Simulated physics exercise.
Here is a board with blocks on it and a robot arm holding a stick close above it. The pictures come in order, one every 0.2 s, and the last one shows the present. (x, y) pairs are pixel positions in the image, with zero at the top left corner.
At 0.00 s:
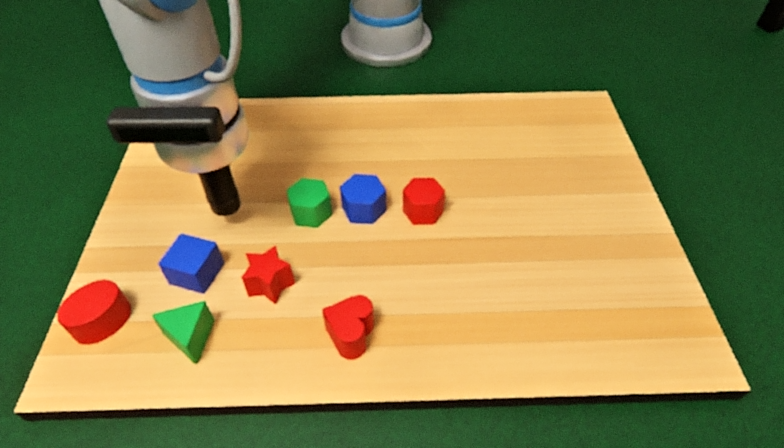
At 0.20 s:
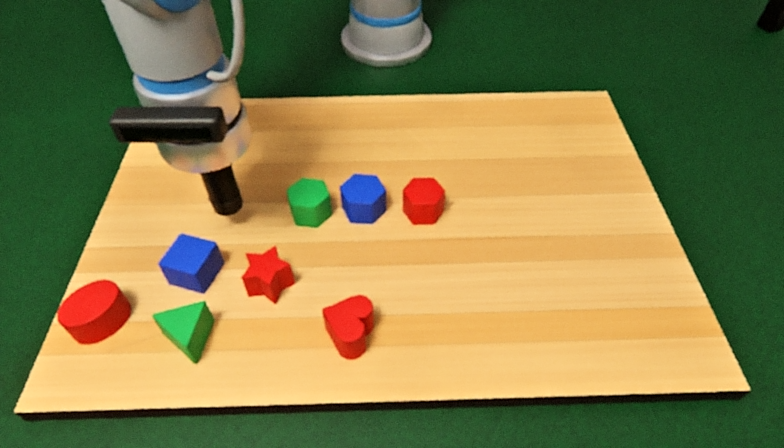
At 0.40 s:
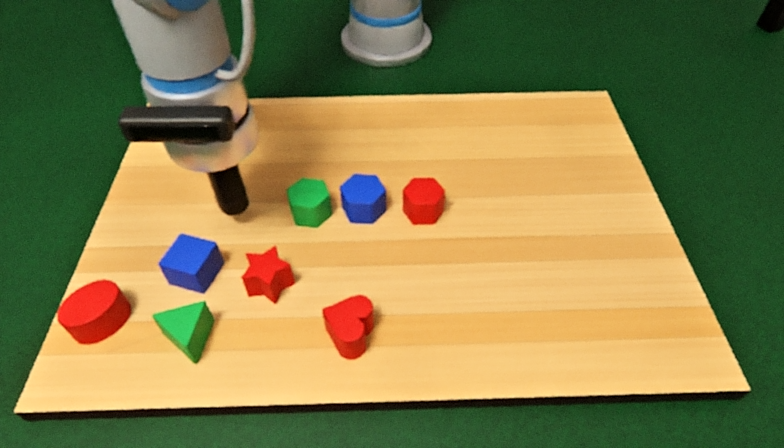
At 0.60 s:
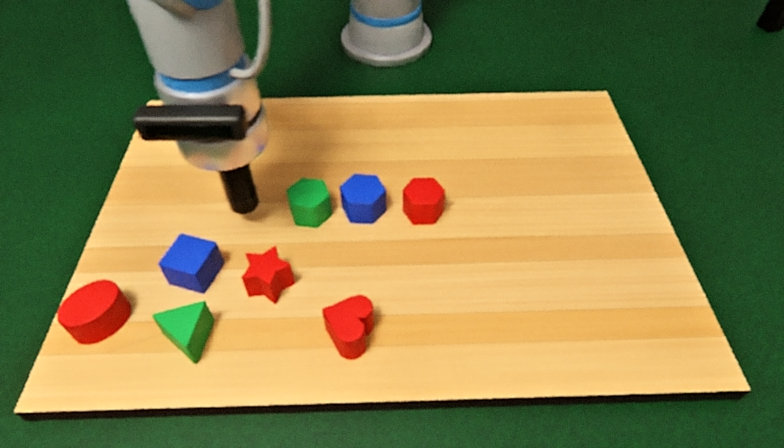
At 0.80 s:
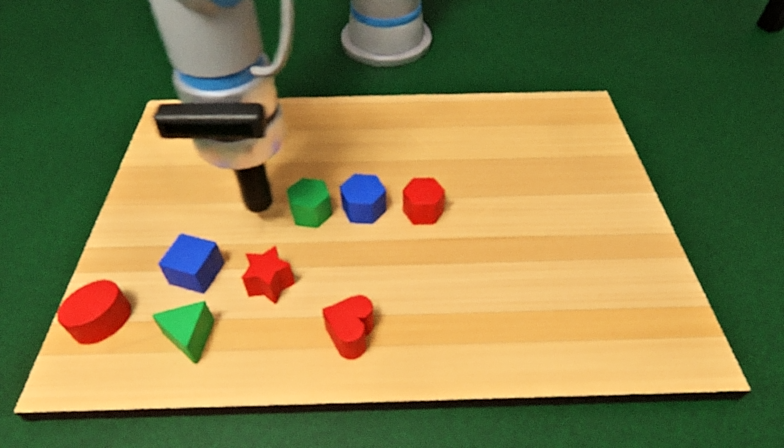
On a wooden board, a robot arm moves its black stick slightly right while the blocks stay still.
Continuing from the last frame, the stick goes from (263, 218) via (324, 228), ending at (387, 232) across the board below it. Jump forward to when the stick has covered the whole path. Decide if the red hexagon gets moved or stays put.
That block will keep its spot.
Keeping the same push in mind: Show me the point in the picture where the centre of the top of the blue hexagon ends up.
Its top middle is near (385, 179).
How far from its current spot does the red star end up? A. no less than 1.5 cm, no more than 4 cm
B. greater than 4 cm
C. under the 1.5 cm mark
It's C.
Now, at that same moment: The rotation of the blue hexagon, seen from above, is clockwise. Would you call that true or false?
That is true.
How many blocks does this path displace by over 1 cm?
Blocks that move over 1 cm: Two.
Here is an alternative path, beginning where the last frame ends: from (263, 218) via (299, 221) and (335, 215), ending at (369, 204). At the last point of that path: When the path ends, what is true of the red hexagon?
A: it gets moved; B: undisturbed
It's A.
On the path given first. One third of the way, stick at (300, 210); green hexagon at (330, 189), turned 30° anticlockwise; blue hexagon at (372, 185), turned 15° clockwise.
Two thirds of the way, stick at (343, 215); green hexagon at (343, 183), turned 55° anticlockwise; blue hexagon at (385, 179), turned 35° clockwise.
At the end, stick at (387, 217); red star in place; green hexagon at (343, 183), turned 55° anticlockwise; blue hexagon at (385, 179), turned 35° clockwise; red hexagon in place.
